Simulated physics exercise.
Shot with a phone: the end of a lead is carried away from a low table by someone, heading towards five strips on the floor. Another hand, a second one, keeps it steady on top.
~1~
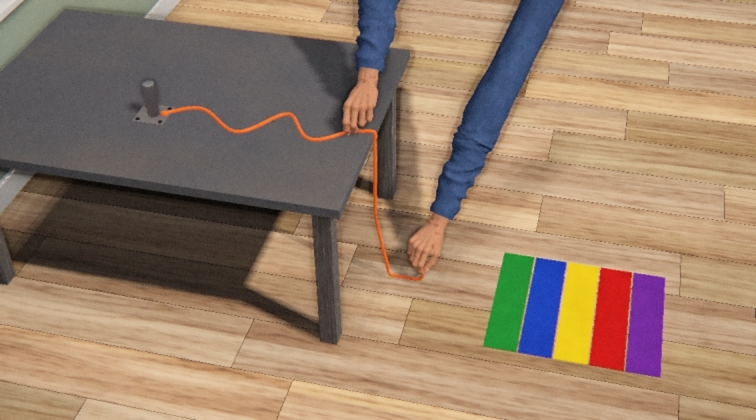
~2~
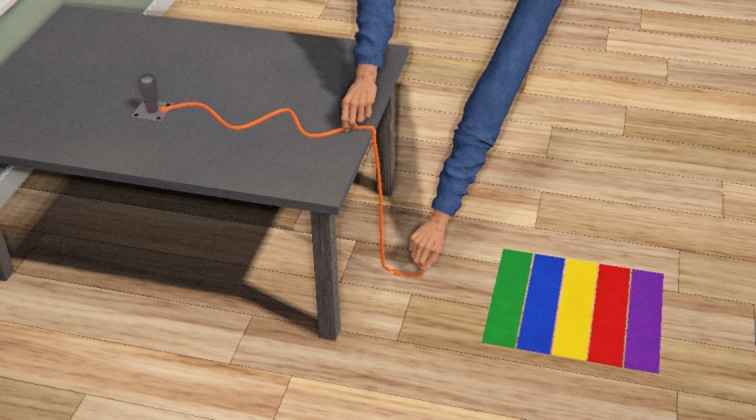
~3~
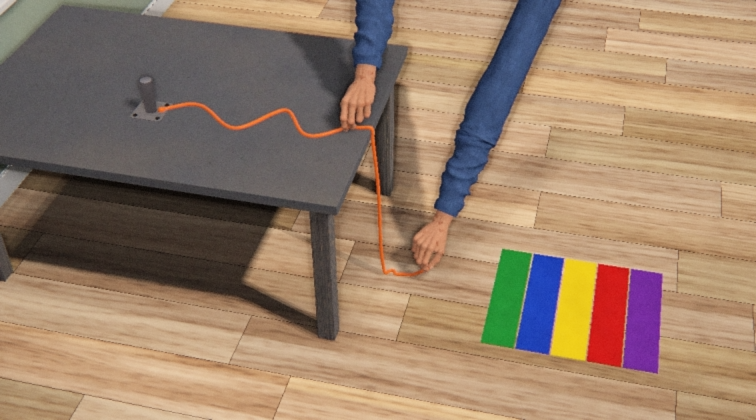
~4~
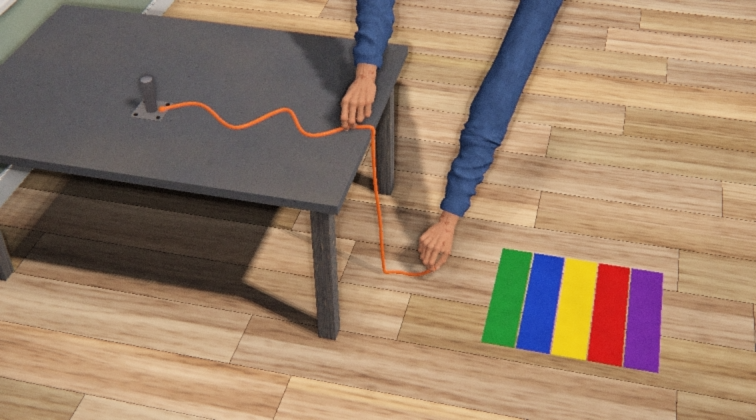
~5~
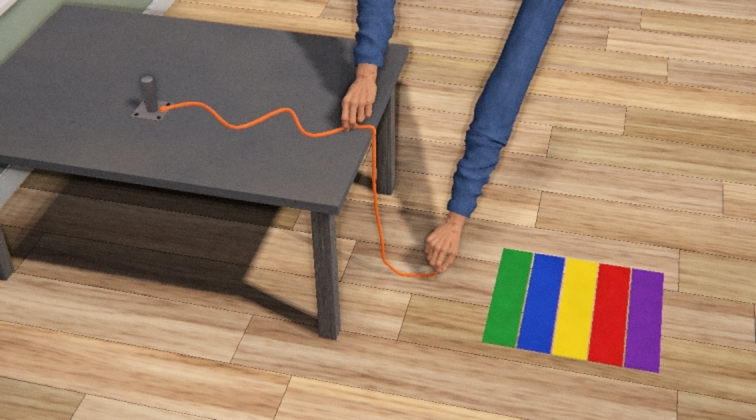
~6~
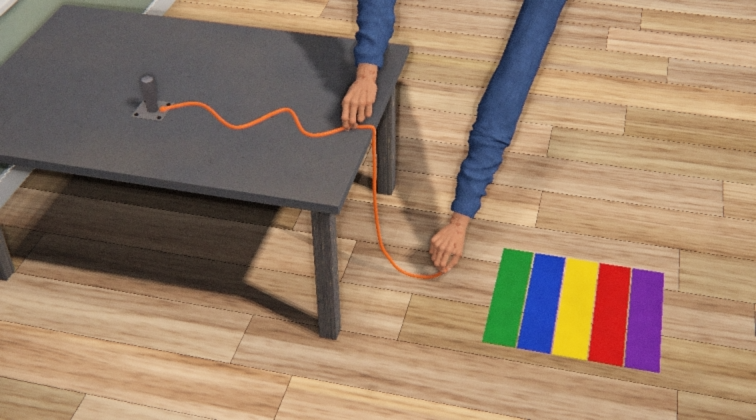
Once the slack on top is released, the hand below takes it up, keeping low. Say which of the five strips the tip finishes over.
Red.
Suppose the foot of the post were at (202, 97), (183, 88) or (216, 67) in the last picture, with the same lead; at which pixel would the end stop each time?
Roughly (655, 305), (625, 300) and (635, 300).
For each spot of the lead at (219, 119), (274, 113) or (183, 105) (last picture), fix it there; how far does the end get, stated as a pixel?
Estimated spots in sequence: (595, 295), (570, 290), (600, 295).
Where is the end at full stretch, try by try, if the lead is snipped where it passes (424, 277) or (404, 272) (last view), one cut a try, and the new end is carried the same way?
The places are (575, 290) and (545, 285).
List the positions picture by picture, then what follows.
In the first frame, end (423, 271); green (503, 331); blue (538, 337); yellow (573, 343); red (608, 349); purple (644, 355).
In the second frame, end (425, 268); lead through (199, 105) (253, 124) (302, 132) (374, 137) (381, 203) (383, 259).
In the third frame, end (428, 268).
In the fourth frame, end (434, 269); lead through (199, 105) (252, 123) (302, 131) (373, 137) (378, 202) (383, 259).
In the fifth frame, end (441, 270).
In the sixth frame, end (446, 270); lead through (199, 104) (253, 123) (303, 131) (373, 136) (375, 202) (388, 257).
Soon after, end near (547, 287); over blue.
Then, end near (586, 293); over yellow.
At full stretch, end near (609, 297); over red. Over red.
